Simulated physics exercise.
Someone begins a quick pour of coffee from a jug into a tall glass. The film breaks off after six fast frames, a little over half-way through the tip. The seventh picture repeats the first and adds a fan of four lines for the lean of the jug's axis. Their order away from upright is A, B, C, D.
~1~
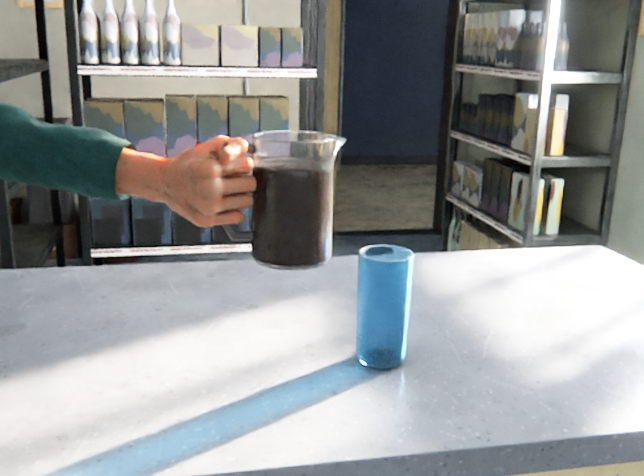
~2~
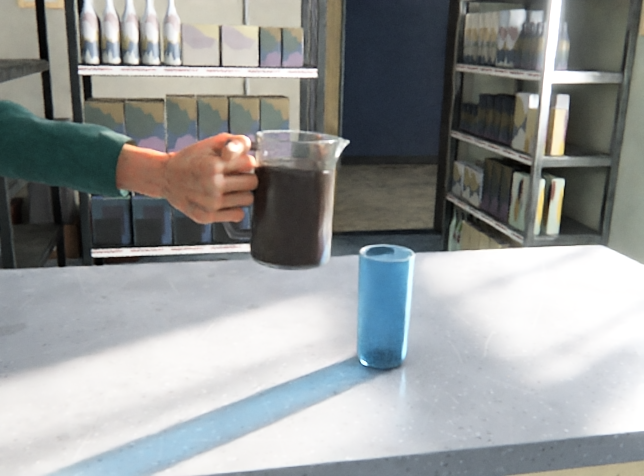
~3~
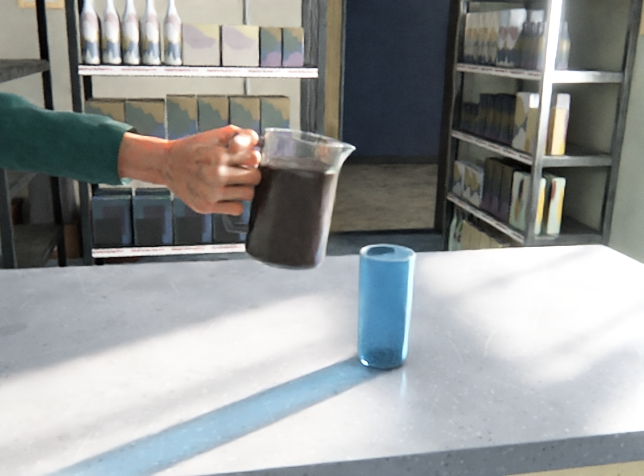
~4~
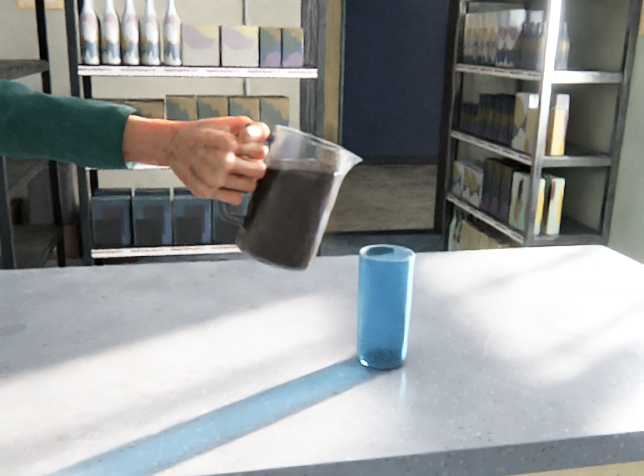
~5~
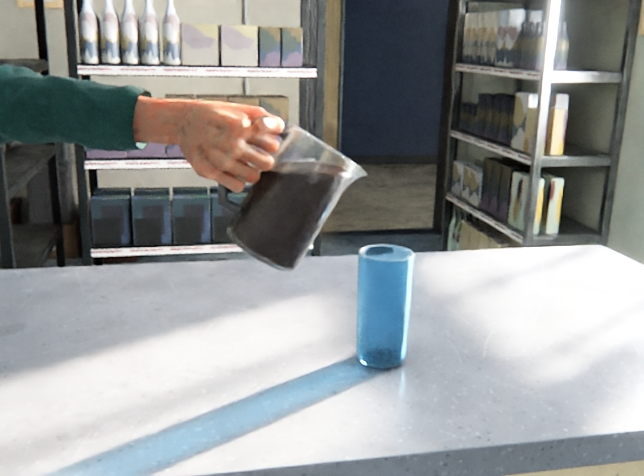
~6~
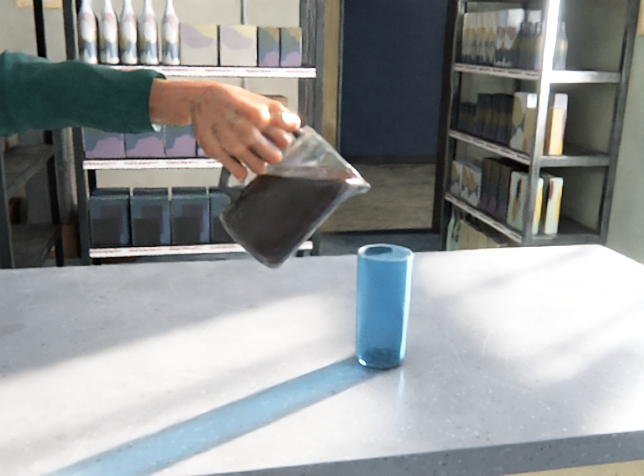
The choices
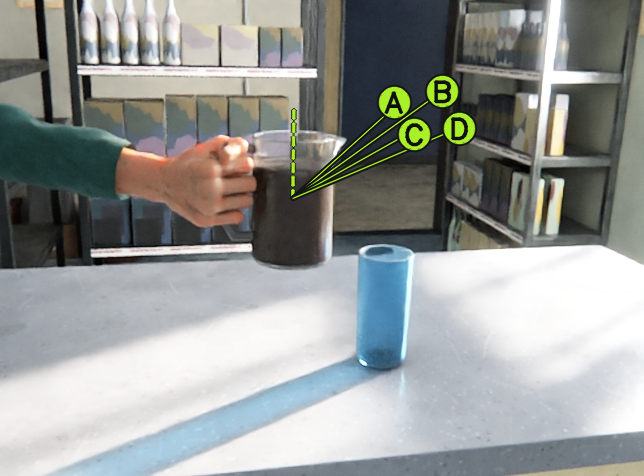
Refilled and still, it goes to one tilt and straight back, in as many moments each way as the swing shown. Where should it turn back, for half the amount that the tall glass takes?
Use mark D.
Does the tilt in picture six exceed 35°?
Yes, it does.
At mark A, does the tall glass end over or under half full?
Under.
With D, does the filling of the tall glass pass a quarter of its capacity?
Yes.
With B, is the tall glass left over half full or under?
Under.
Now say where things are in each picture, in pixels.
Upright, lip at (344, 139); rim of the tall glass round (386, 252); nothing has left yet, in the first frame.
Tipped about 2°, lip at (347, 141); nothing has left yet, in the second frame.
Tipped about 9°, lip at (353, 147); nothing has left yet, in the third frame.
Tipped about 19°, lip at (360, 158); nothing has left yet, in the fourth frame.
Tipped about 31°, lip at (365, 173); nothing has left yet, in the fifth frame.
Tipped about 44°, lip at (367, 189); nothing has left yet, in the sixth frame.
On the marked copy, A at (383, 116); B at (428, 100); C at (397, 139); D at (443, 134).
If A is chosen, the tall glass ends with about 16 % of what it can hold.
If B is chosen, the tall glass ends with about 26 % of what it can hold.
If C is chosen, the tall glass ends with about 36 % of what it can hold.
If D is chosen, the tall glass ends with about 50 % of what it can hold; 3 % of the coffee is spilt.
